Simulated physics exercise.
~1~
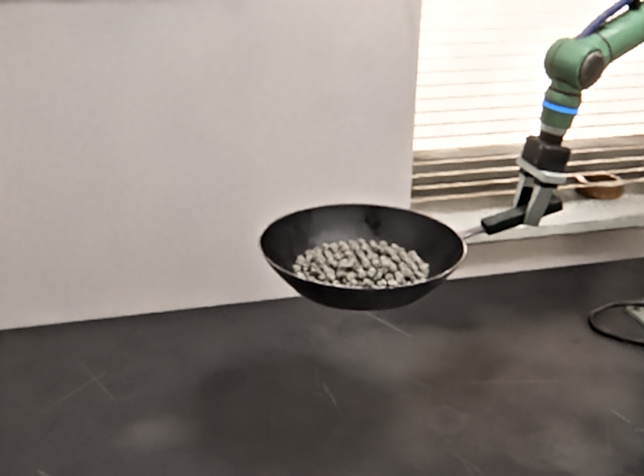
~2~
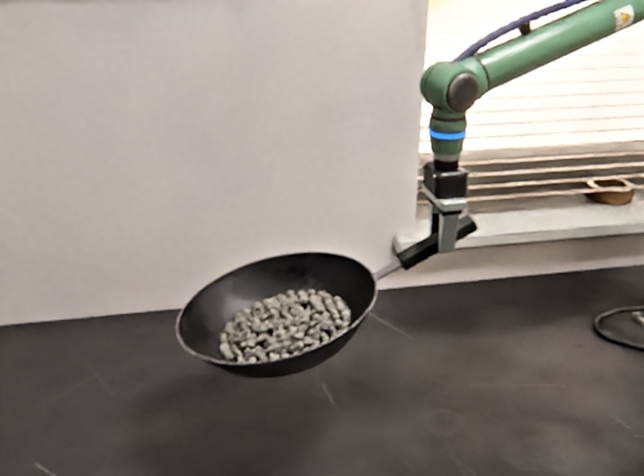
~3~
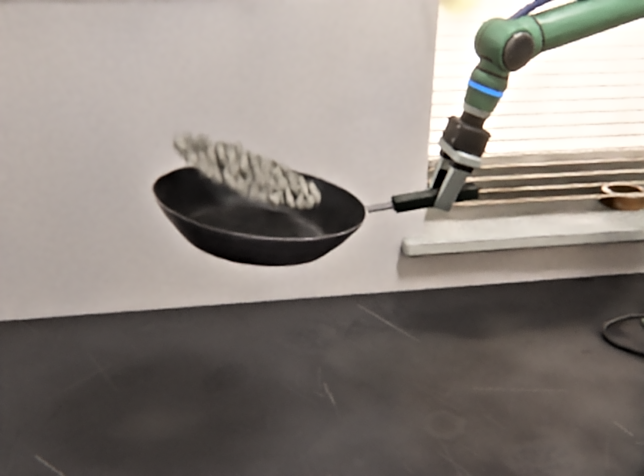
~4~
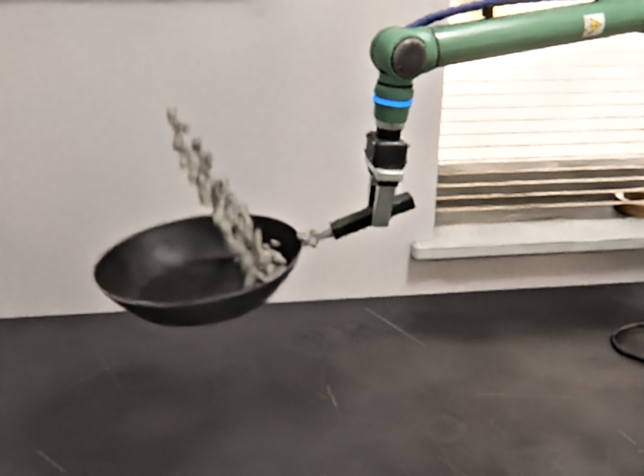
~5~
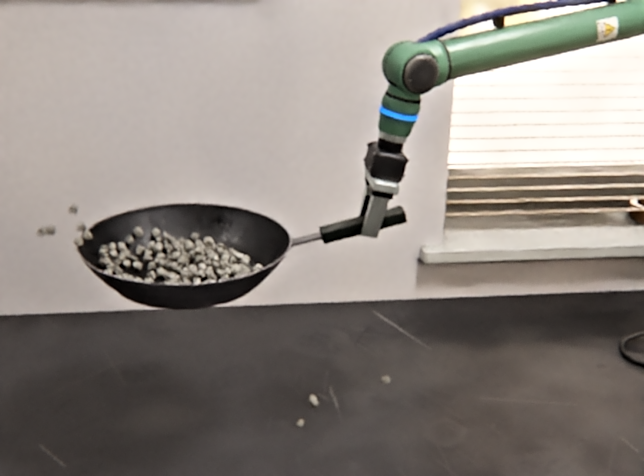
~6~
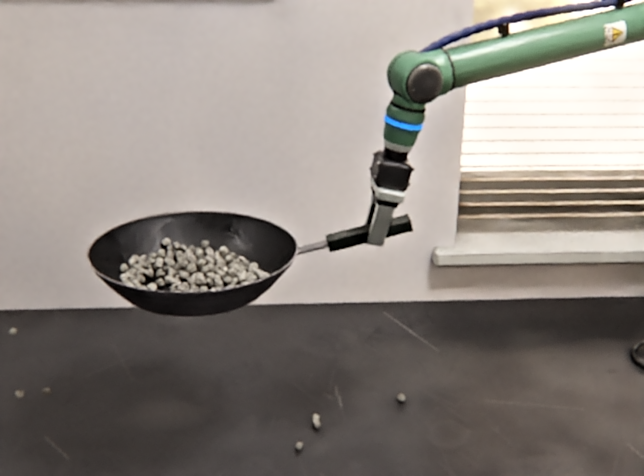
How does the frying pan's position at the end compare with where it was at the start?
The frying pan starts near the middle of the view and ends well over to the left, at about the same height.
A green robot arm tosses pebbles from a pan and catches most, spilling a few.
